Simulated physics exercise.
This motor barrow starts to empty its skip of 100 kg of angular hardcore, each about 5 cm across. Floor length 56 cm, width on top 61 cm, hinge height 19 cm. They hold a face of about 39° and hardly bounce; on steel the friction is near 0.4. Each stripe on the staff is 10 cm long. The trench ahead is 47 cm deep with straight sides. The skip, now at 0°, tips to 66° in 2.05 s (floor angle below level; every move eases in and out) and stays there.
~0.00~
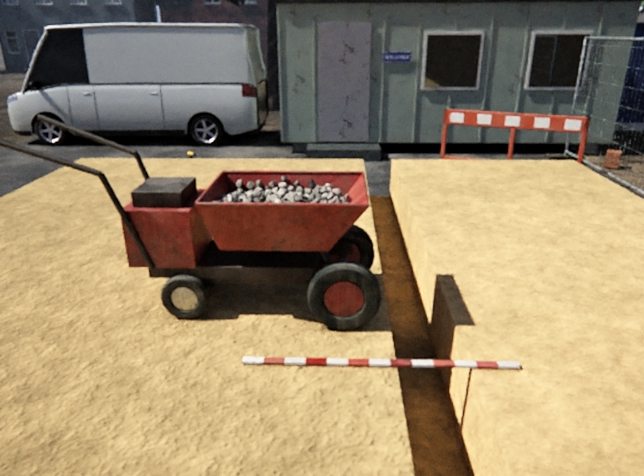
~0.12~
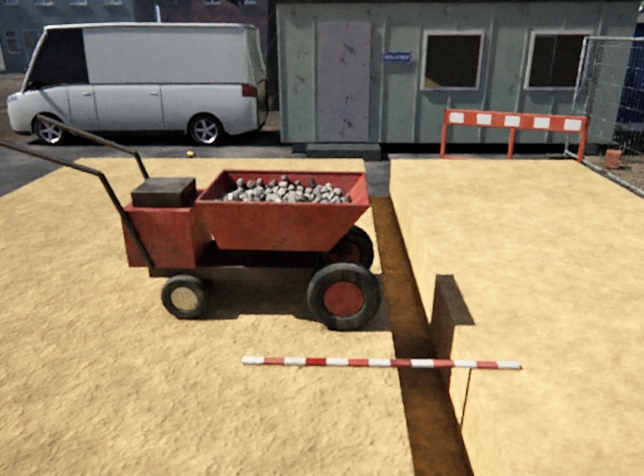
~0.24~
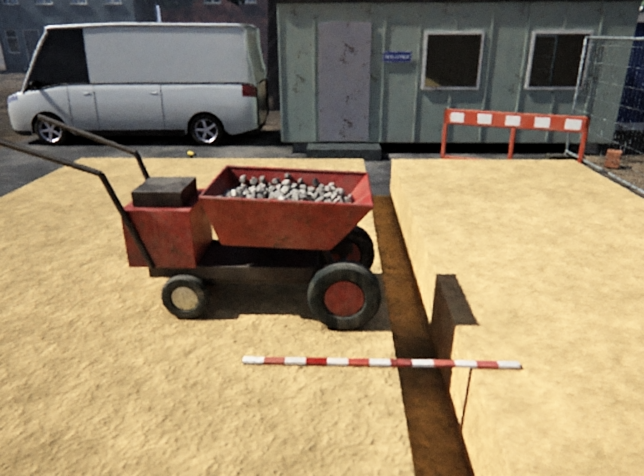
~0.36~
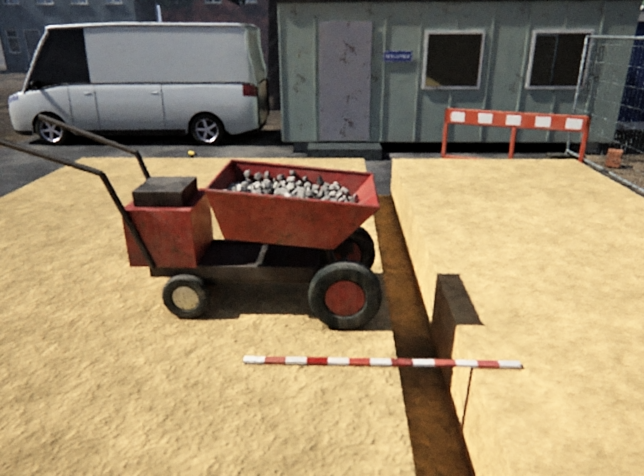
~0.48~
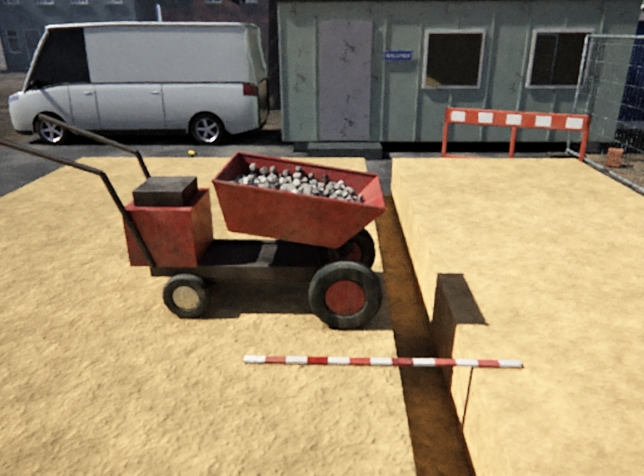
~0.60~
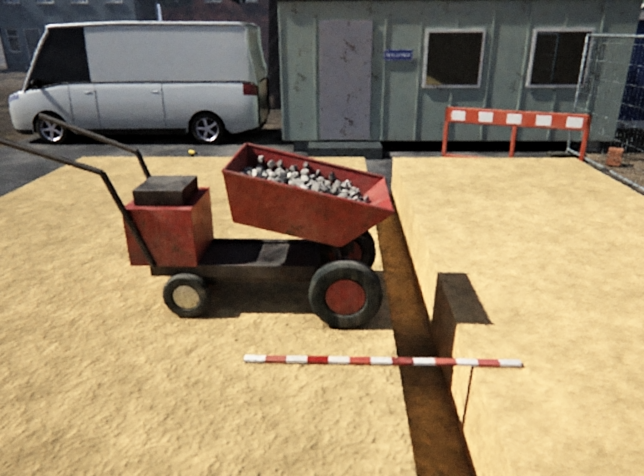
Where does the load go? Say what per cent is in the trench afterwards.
About 27 per cent.
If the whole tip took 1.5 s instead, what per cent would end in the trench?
In that case some 25 per cent.
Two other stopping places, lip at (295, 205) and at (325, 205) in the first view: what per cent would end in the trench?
About 60 and 55 per cent.
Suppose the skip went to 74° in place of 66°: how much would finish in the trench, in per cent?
In that case some 50 per cent.
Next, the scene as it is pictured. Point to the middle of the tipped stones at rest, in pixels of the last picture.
Around (461, 300).
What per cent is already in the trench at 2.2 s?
Some 5 per cent.
After 1.5 s the floor is at 56°; 100 % in the skip; the foremost stones are at (429, 243).
After 2.2 s the floor is at 66°; 83 % in the skip, 5 % in the trench, 13 % past the trench; the foremost stones are at (495, 304).
After 2.5 s the floor is at 66°; 59 % in the skip, 8 % in the trench, 33 % past the trench; the foremost stones are at (525, 301).
After 4.4 s the floor is at 66°; 38 % in the skip, 27 % in the trench, 36 % past the trench; the foremost stones are at (534, 297).
